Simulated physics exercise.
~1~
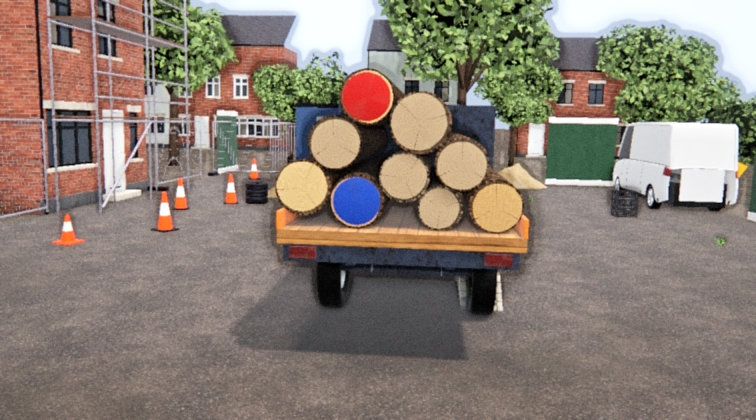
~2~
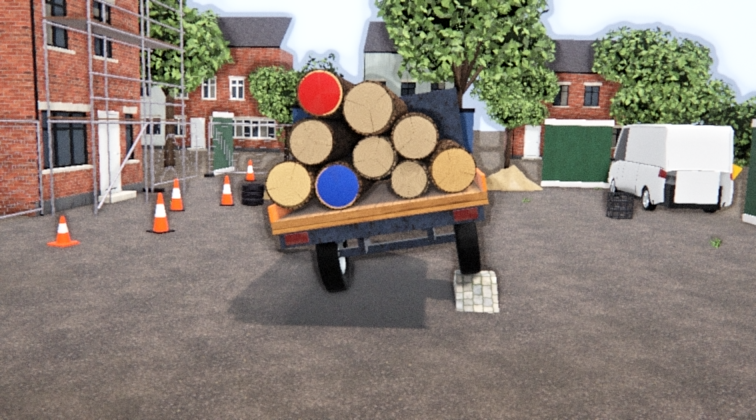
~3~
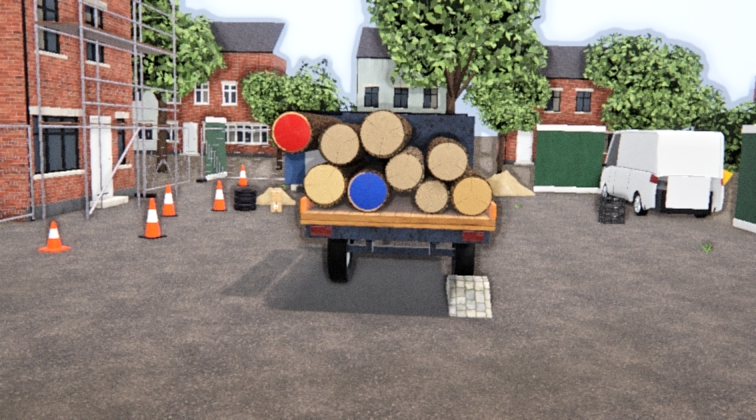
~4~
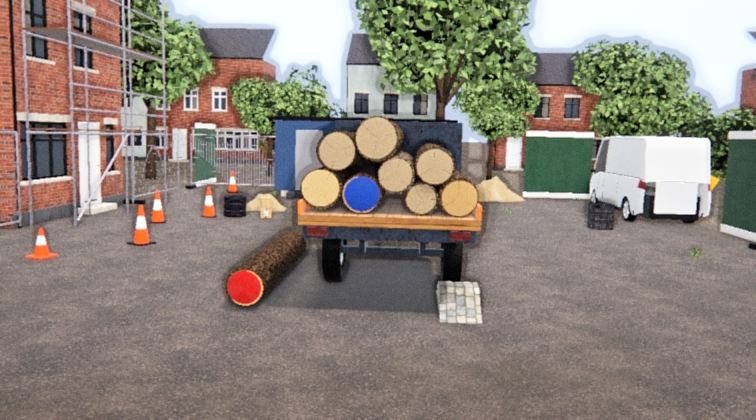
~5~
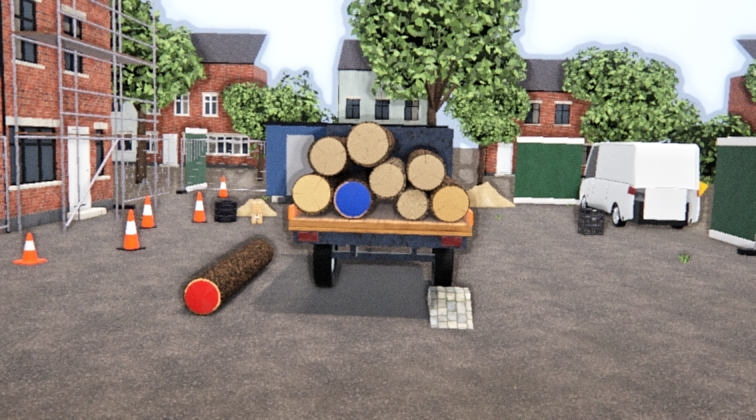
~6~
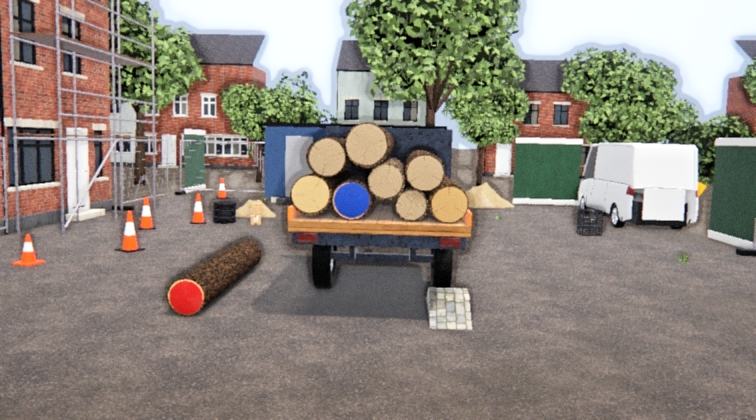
To begin with, a flat trailer stacked with cut logs, one with a red end and one with a blue end, is seen from behind in a yard between brick houses. Its right wheel rides over a low pale hump, tilting the deck down to the left, and the red log shifts left on the pile. As the trailer levels, the red log drops off the left side and lands on the ground. It rolls slightly farther left while the trailer stands still. At the end, the red log lies beside the trailer, and the blue one remains on the deck with the others.
